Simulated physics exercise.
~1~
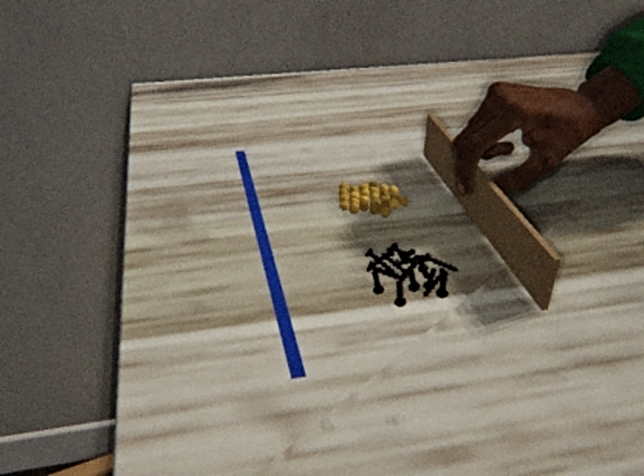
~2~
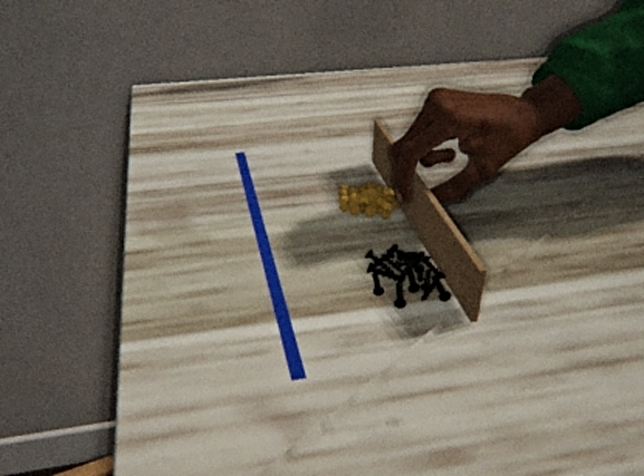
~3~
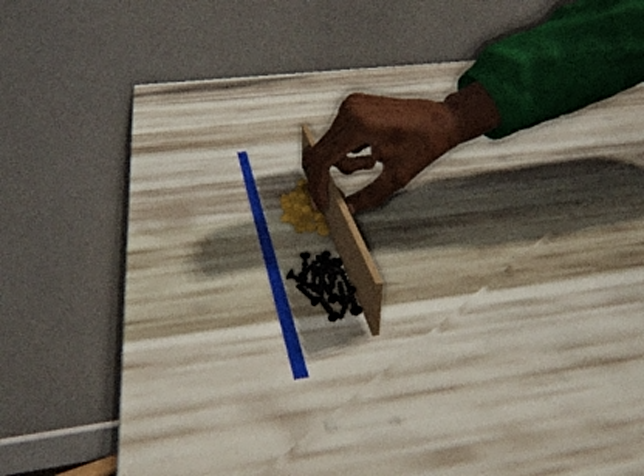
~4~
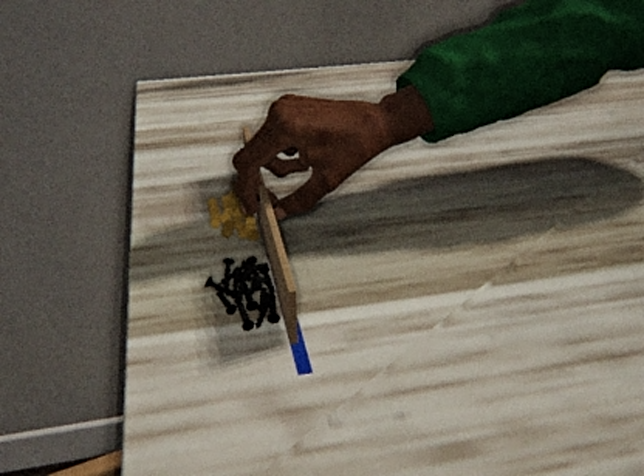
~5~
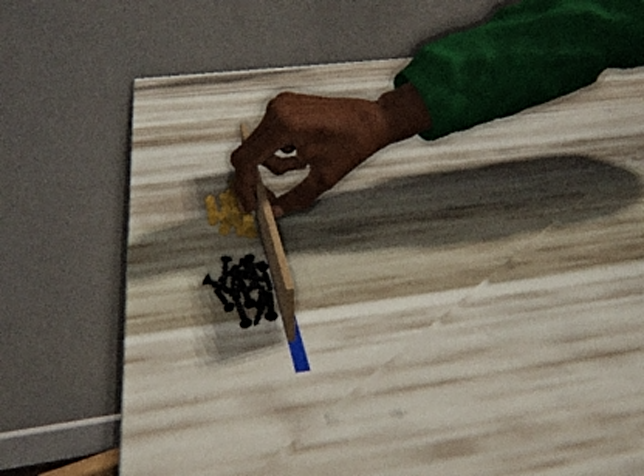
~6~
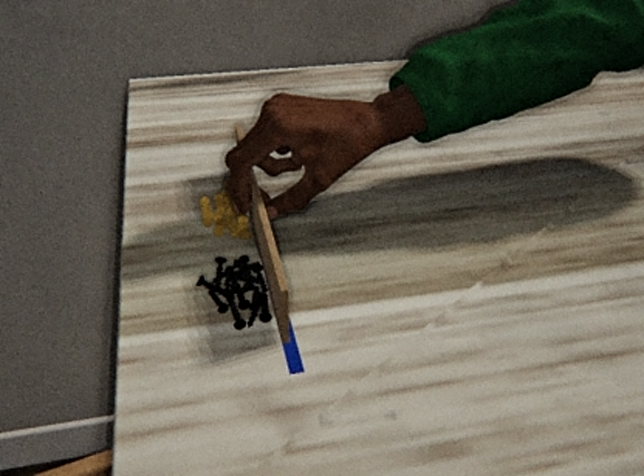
A hand in a green sleeve slid an upright piece of card left across a table, pushing a yellow batch and a nearer black batch past a line of blue tape, then stopped at the tape with both batches still on the table.
